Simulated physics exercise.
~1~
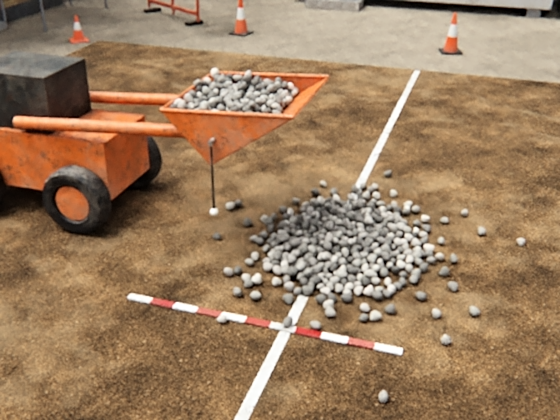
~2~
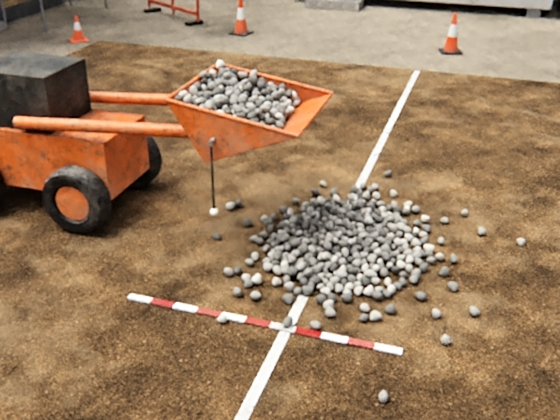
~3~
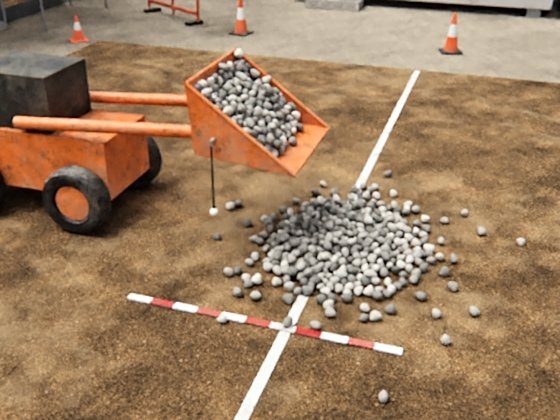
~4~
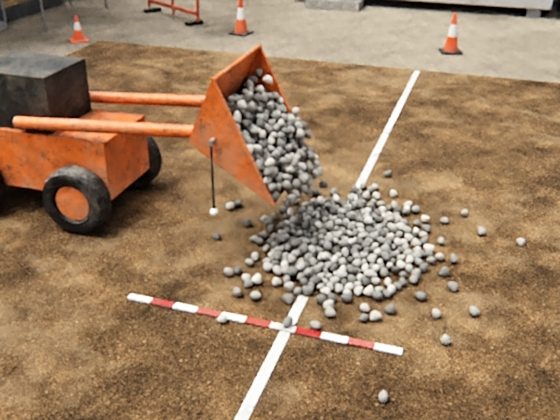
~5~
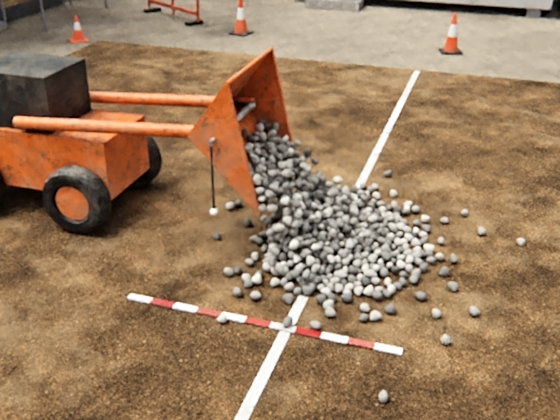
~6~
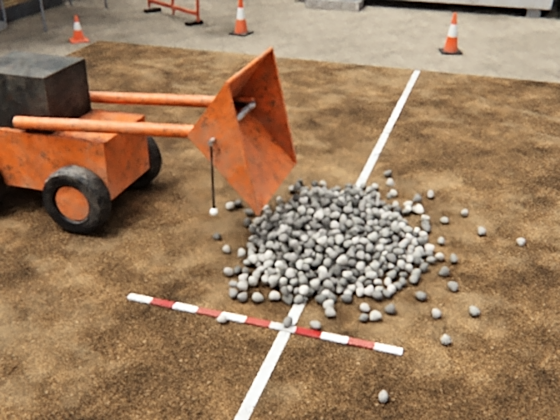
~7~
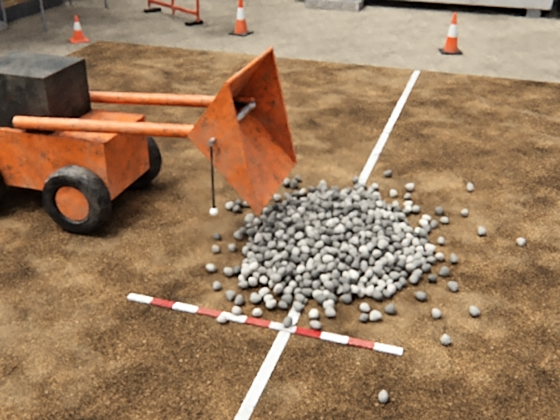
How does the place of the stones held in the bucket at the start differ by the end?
At the start they sit in the raised orange bucket above the ground. By the end they lie lower and to the right, on the pile across the white line.
